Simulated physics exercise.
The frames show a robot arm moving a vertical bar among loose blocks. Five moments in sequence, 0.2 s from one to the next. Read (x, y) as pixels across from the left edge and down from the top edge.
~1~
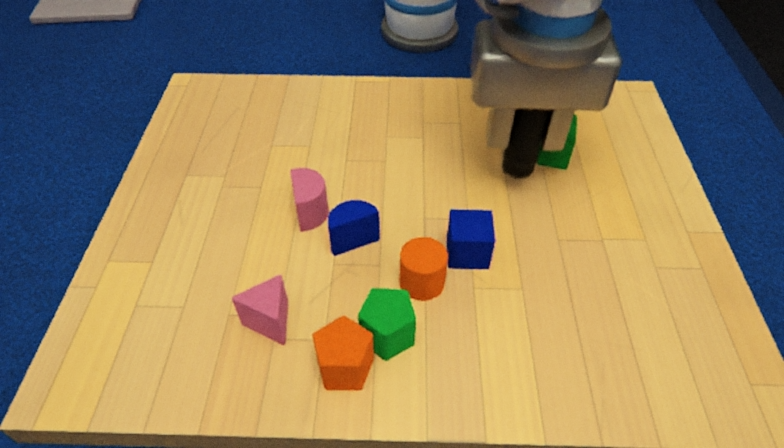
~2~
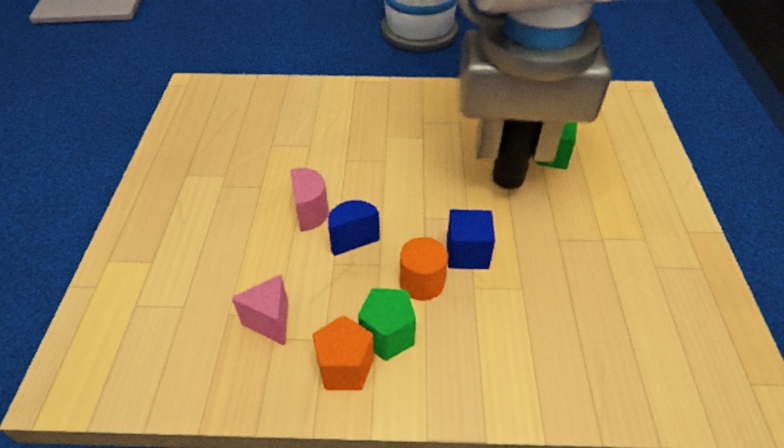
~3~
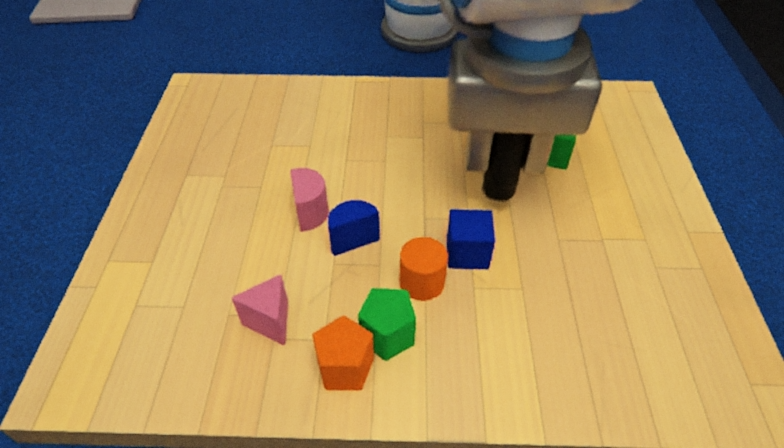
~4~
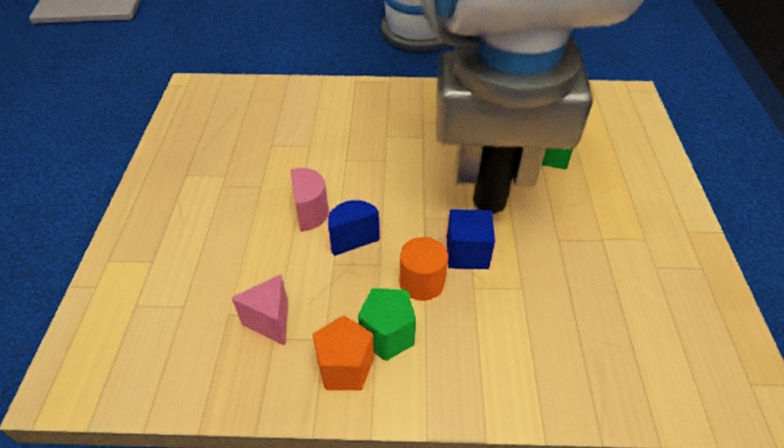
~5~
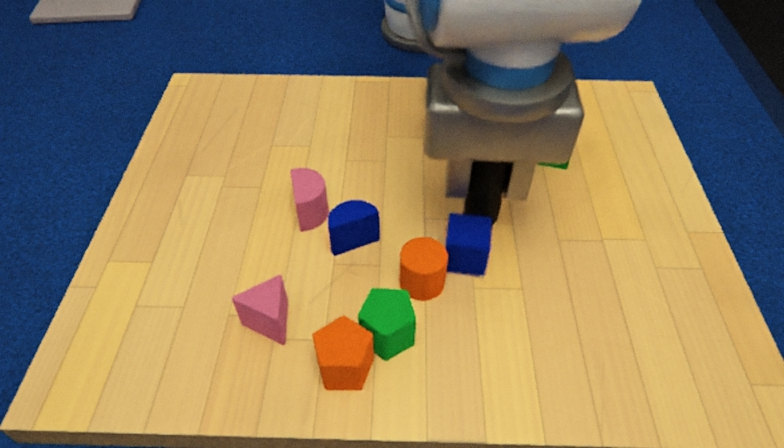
In the video, a robot arm holding a dark vertical bar moves toward the viewer and slightly left across a wooden board of colored blocks, reaching the blue square block and nudging it slightly while the nearby blocks stay still.
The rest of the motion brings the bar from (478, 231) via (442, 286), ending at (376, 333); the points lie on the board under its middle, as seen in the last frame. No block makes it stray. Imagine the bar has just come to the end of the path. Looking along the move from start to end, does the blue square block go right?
No
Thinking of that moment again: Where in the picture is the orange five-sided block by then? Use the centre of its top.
It is going to be at (302, 382).
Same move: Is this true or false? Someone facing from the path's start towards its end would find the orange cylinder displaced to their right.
True.
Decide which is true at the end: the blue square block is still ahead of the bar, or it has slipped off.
It will get left beside or behind the bar.
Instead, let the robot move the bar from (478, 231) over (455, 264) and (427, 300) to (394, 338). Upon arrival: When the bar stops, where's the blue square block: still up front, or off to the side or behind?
The bar no longer has it in front.
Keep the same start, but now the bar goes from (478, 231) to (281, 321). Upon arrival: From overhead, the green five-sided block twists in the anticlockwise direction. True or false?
The statement is false.
What follows on the original path. One third of the way, bar at (461, 255); orange cylinder at (405, 268); blue square block at (453, 273).
Two thirds of the way, bar at (421, 288); orange five-sided block at (337, 347); green five-sided block at (381, 317); orange cylinder at (377, 274); blue square block at (439, 309), turned 30° anticlockwise.
At the end, bar at (375, 320); orange five-sided block at (302, 382); green five-sided block at (344, 345); orange cylinder at (343, 280); blue square block at (437, 314), turned 45° anticlockwise.
